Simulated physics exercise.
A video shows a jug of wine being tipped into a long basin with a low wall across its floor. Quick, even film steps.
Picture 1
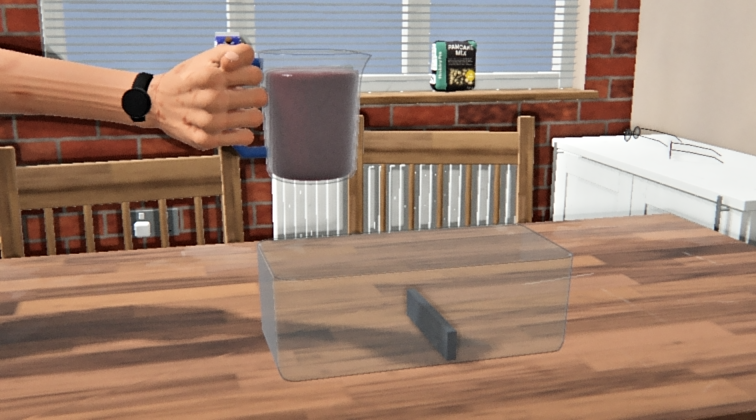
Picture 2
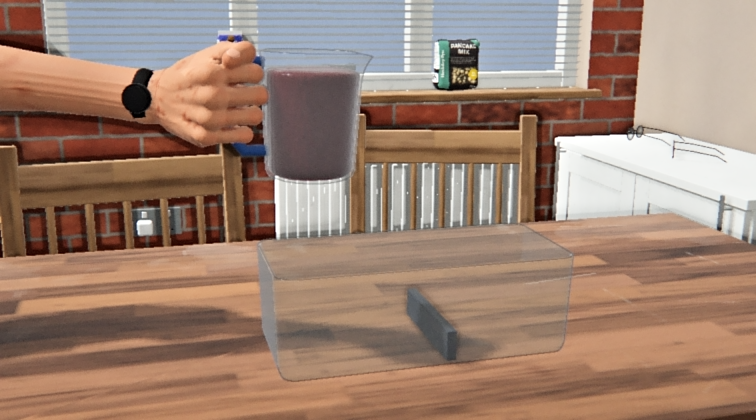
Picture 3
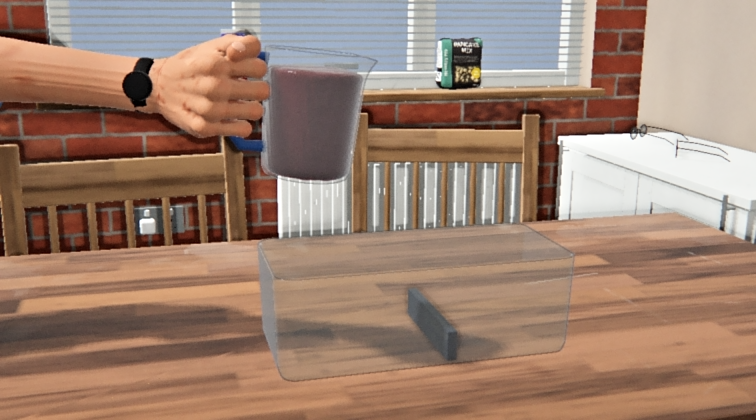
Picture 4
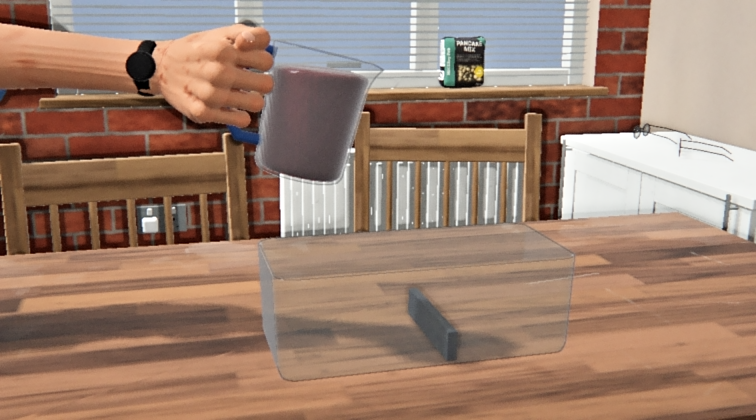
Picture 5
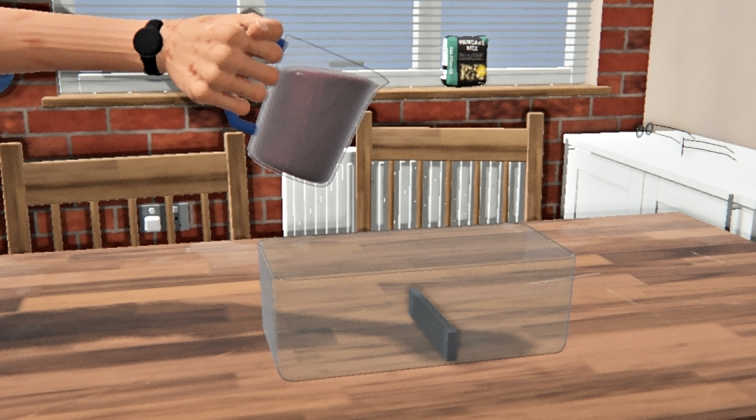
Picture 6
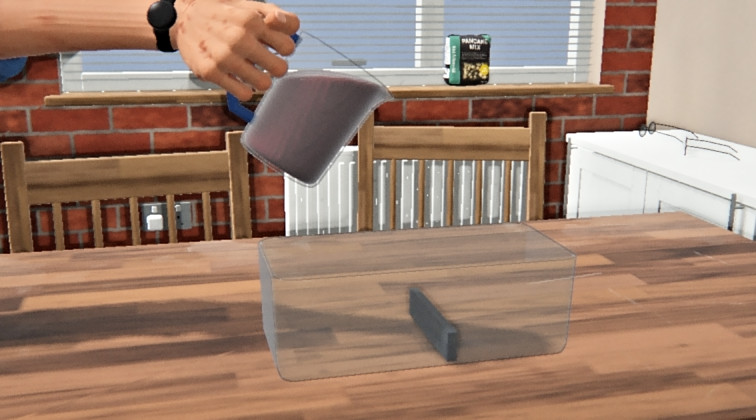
The video shows a hand holding a clear jug of dark red wine above a long transparent basin with a low wall across its floor, first upright, then tilting it steadily further to the right over a wooden table.
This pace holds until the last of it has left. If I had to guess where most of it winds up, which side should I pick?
Pick the right side.
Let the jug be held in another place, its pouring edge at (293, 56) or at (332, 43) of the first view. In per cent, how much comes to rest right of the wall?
In order: Close to 15 and 15 percent.
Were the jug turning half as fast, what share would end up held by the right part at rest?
It comes to about 75 per cent.
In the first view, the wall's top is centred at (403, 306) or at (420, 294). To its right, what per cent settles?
Around 95 percent in try one and around 90 percent in try two.
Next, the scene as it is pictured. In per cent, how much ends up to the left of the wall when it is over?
That works out to roughly 25 percent.
A moment on, the tilt is 97° and 59 per cent is still to pour, 0 is left of the wall and 11 right of it.
Next, the tilt is 101° and 21 per cent is still to pour, 12 is left of the wall and 45 right of it.
Then the tilt is 101° and 6 per cent is still to pour, 15 is left of the wall and 72 right of it.
Later the tilt is 101° and 1 per cent is still to pour, 20 is left of the wall and 76 right of it.
In the end 24 per cent lies left of the wall, 74 right of it and 2 outside.
